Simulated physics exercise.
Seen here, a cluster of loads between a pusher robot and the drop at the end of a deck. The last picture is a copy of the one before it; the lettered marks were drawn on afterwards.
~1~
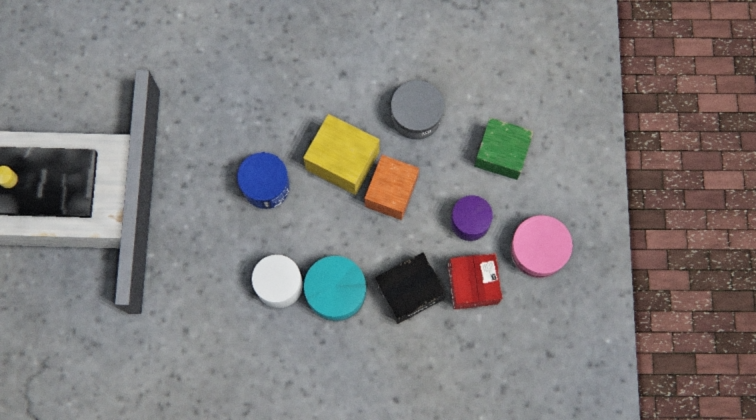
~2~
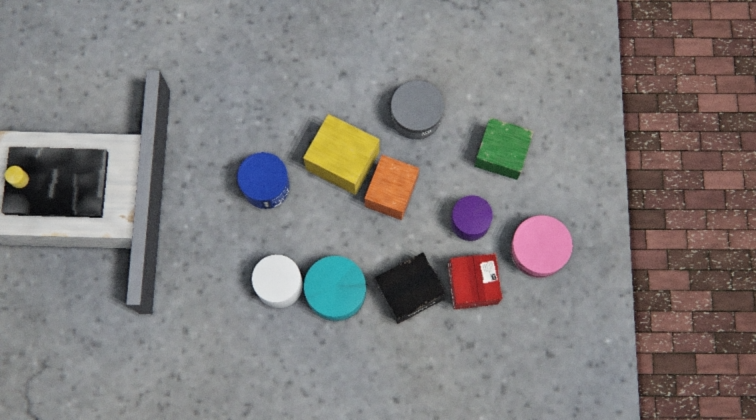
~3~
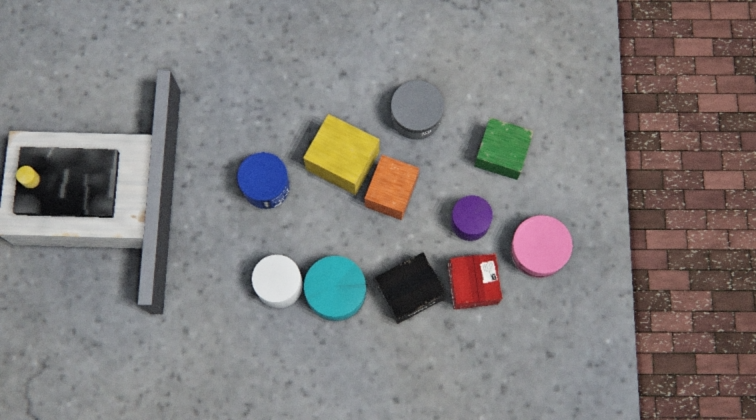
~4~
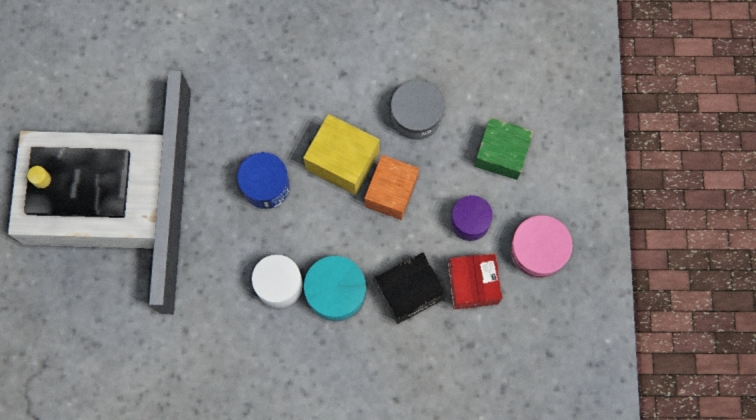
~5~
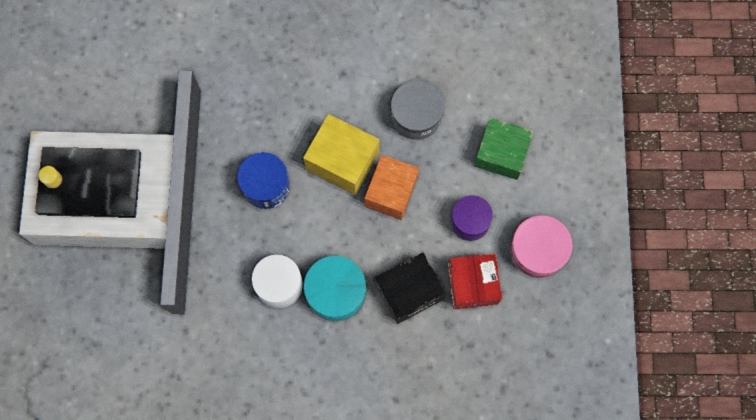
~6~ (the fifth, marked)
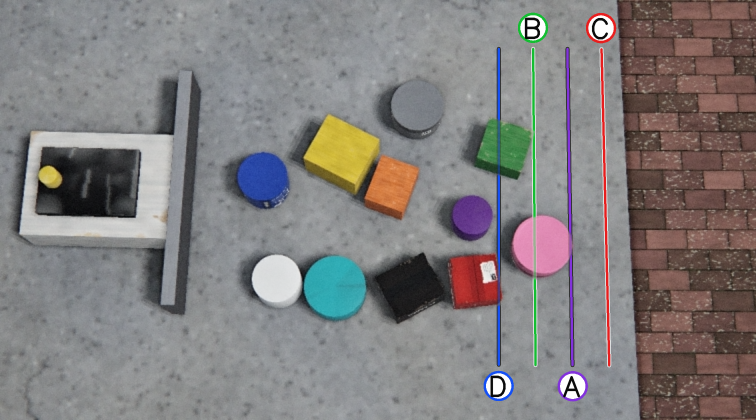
In this clip, a pusher robot with a wide grey blade moves slowly rightward across a grey deck toward a cluster of colourful crates, canisters and other loads, which stay still, with a gap remaining between them and the blade.
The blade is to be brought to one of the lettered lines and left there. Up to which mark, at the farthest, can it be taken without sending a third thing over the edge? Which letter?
Line B.
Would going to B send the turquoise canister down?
No.
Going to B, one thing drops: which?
The pink pail goes over.
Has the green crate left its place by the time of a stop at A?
Yes.
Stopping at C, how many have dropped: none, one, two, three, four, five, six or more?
Six or more.
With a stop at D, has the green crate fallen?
No.
On the marked copy, A at (570, 201); B at (534, 201); C at (605, 201); D at (499, 201).
With B. Early on, robot (226, 182); red parcel (496, 280); turquoise canister (389, 300).
Further on, robot (354, 183); pink pail (585, 242); turquoise canister (476, 379).
At the end, robot (455, 183); pink pail over the edge; green crate (615, 131); one fallen.
As for the rest, A drops four; C drops eight; D is within the limit but short.
